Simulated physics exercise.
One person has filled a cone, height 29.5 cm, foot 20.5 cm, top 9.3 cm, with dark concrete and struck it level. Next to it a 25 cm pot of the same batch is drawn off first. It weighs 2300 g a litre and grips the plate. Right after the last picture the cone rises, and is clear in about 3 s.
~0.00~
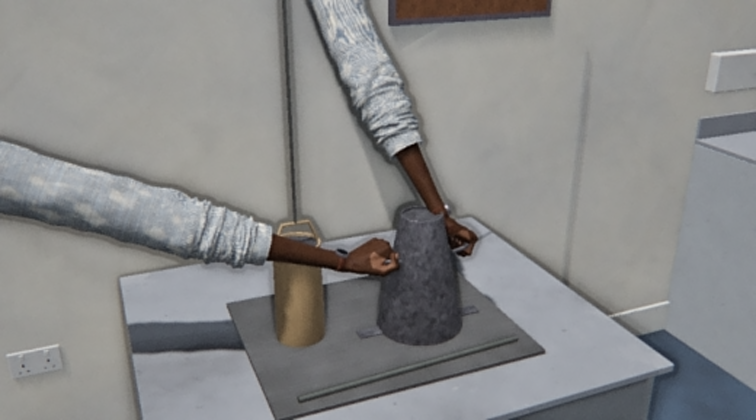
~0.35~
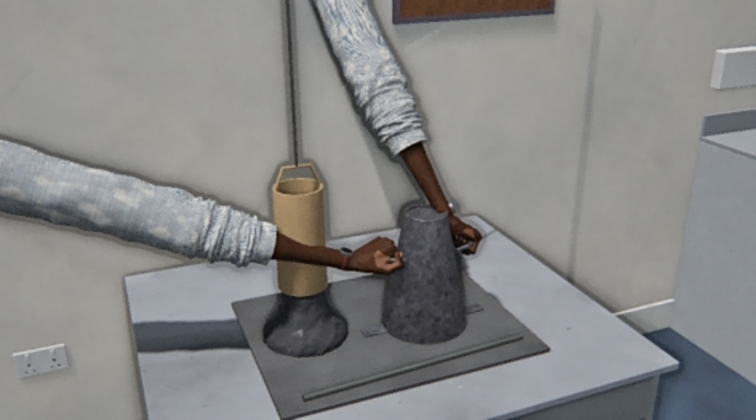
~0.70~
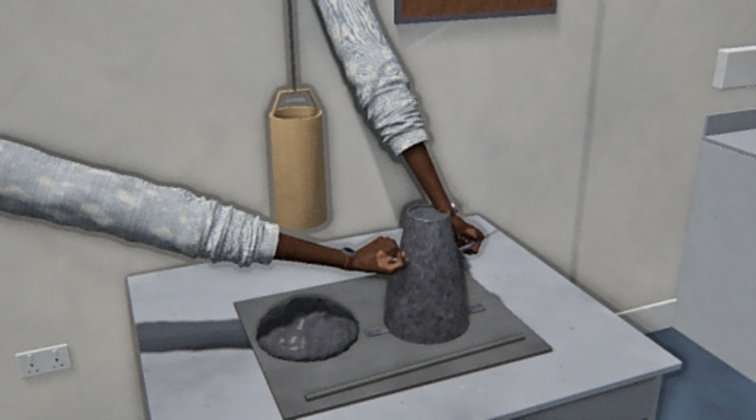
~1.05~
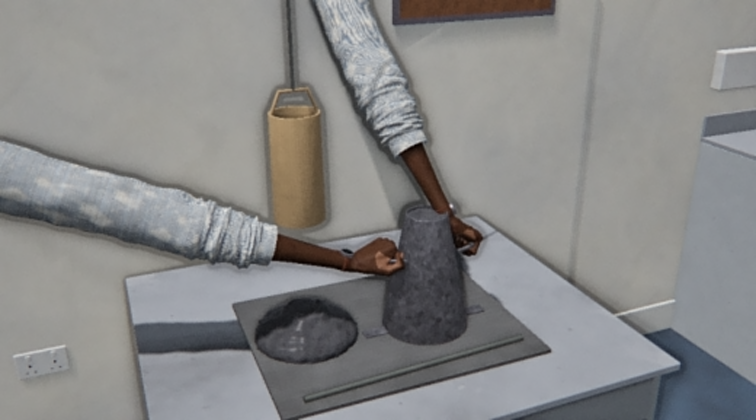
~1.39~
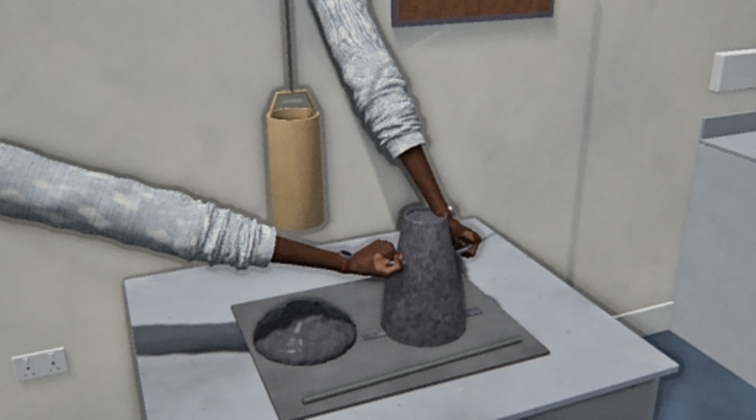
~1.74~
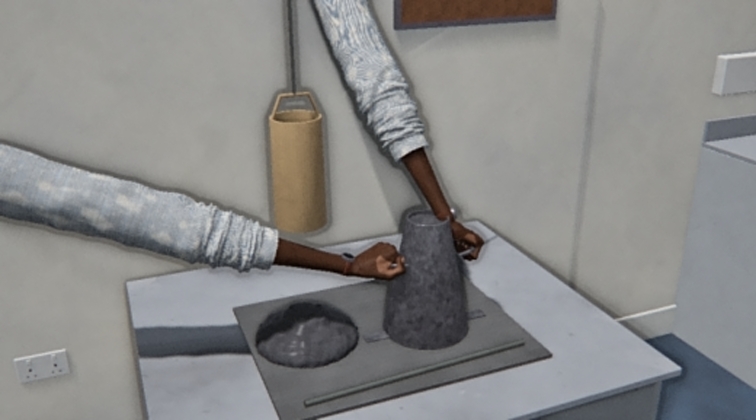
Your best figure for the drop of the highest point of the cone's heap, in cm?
About 21 cm.
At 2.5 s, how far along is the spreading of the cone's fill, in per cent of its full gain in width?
Some 80 per cent.
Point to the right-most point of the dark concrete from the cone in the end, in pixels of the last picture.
Near (501, 332).
After 2.5 s, the cone is up 7.0 cm; the dark concrete has come down 16 cm to 13 cm and is 33 cm wide.
After 3.2 s, the cone is up 18 cm; the dark concrete has come down 21 cm to 8.9 cm and is 37 cm wide.
After 4.0 s, the cone is up 30 cm; the dark concrete has come down 21 cm to 8.8 cm and is 37 cm wide.
After 4.9 s, the cone is clear; the dark concrete has come down 21 cm to 8.7 cm and is 37 cm wide.
After 5.4 s, at rest, the cone is clear; the dark concrete has come down 21 cm to 8.7 cm and is 37 cm wide.
